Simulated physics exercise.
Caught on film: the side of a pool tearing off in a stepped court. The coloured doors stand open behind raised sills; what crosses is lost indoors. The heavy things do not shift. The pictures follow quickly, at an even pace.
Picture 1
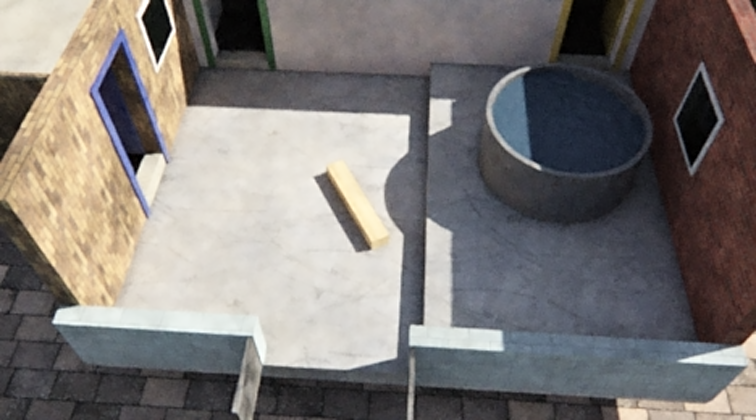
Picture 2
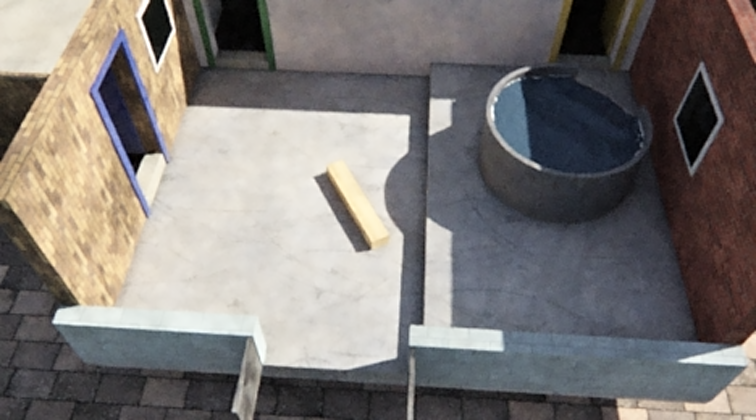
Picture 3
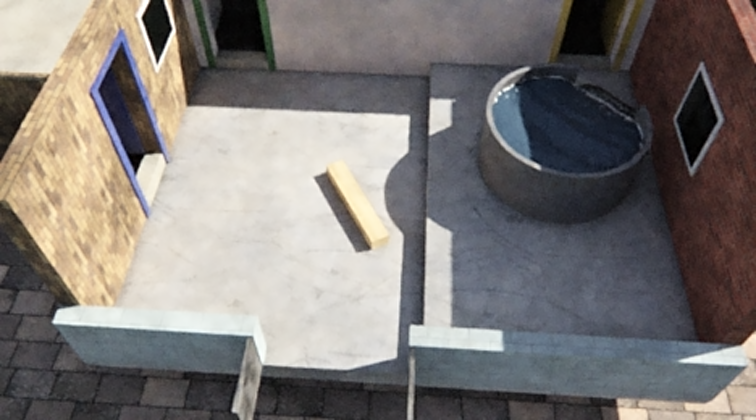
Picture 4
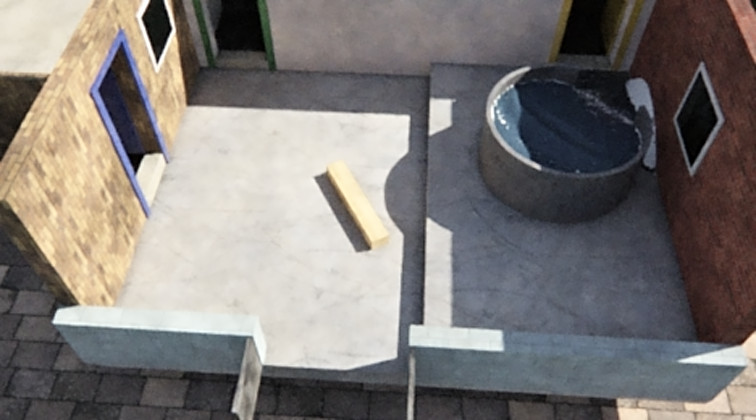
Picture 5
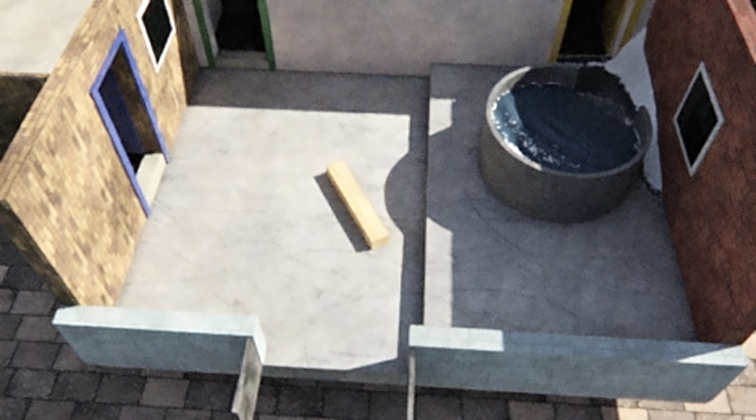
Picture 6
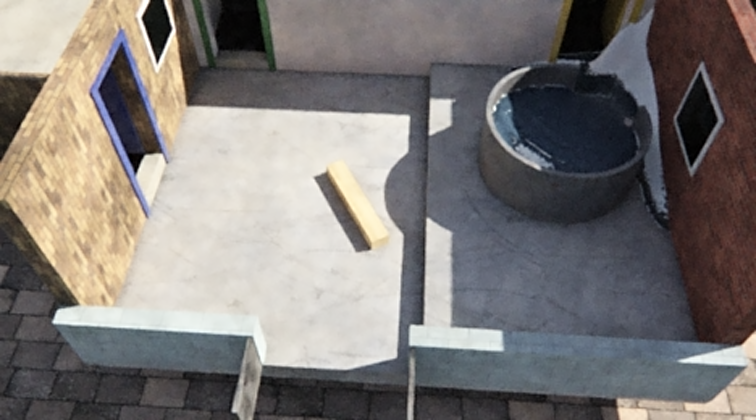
A round grey pool's far side breaks open and water pours out along the red wall.
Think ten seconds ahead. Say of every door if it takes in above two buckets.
In the end: The blue door admits no more than that; the green door admits no more than that; the yellow door lets in a lot.
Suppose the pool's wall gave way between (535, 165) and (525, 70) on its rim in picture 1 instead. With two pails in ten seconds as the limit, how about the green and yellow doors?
One by one: Green door goes over, yellow door is under.
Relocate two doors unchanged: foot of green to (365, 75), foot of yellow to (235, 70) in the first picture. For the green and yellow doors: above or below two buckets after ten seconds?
My reading: Green door keeps below it; yellow door passes that mark.
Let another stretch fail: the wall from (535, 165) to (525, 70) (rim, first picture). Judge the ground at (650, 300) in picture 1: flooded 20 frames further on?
At that place: Clear.
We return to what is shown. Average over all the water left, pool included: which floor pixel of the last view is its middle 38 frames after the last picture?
Near (447, 163).
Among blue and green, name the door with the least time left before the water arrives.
That is the green-painted one.
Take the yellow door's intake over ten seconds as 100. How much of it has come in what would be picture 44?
Near 95 in a hundred.
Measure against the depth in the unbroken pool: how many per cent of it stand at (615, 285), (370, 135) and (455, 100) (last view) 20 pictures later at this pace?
In turn 2, 4 and 4 in a hundred.
A moment on, water covers 15 % of the floor; the blue door not reached, the green door not reached, the yellow door far over two buckets in.
Next, water covers 30 % of the floor; the blue door not reached, the green door not reached, the yellow door far over two buckets in.
Then, water covers 55 % of the floor; the blue door not reached, the green door wet at the sill, nothing in, the yellow door far over two buckets in.
Later, water covers 85 % of the floor; the blue door wet at the sill, nothing in, the green door wet at the sill, nothing in, the yellow door far over two buckets in.
In the end, water covers 90 % of the floor; the blue door wet at the sill, nothing in, the green door wet at the sill, nothing in, the yellow door far over two buckets in.
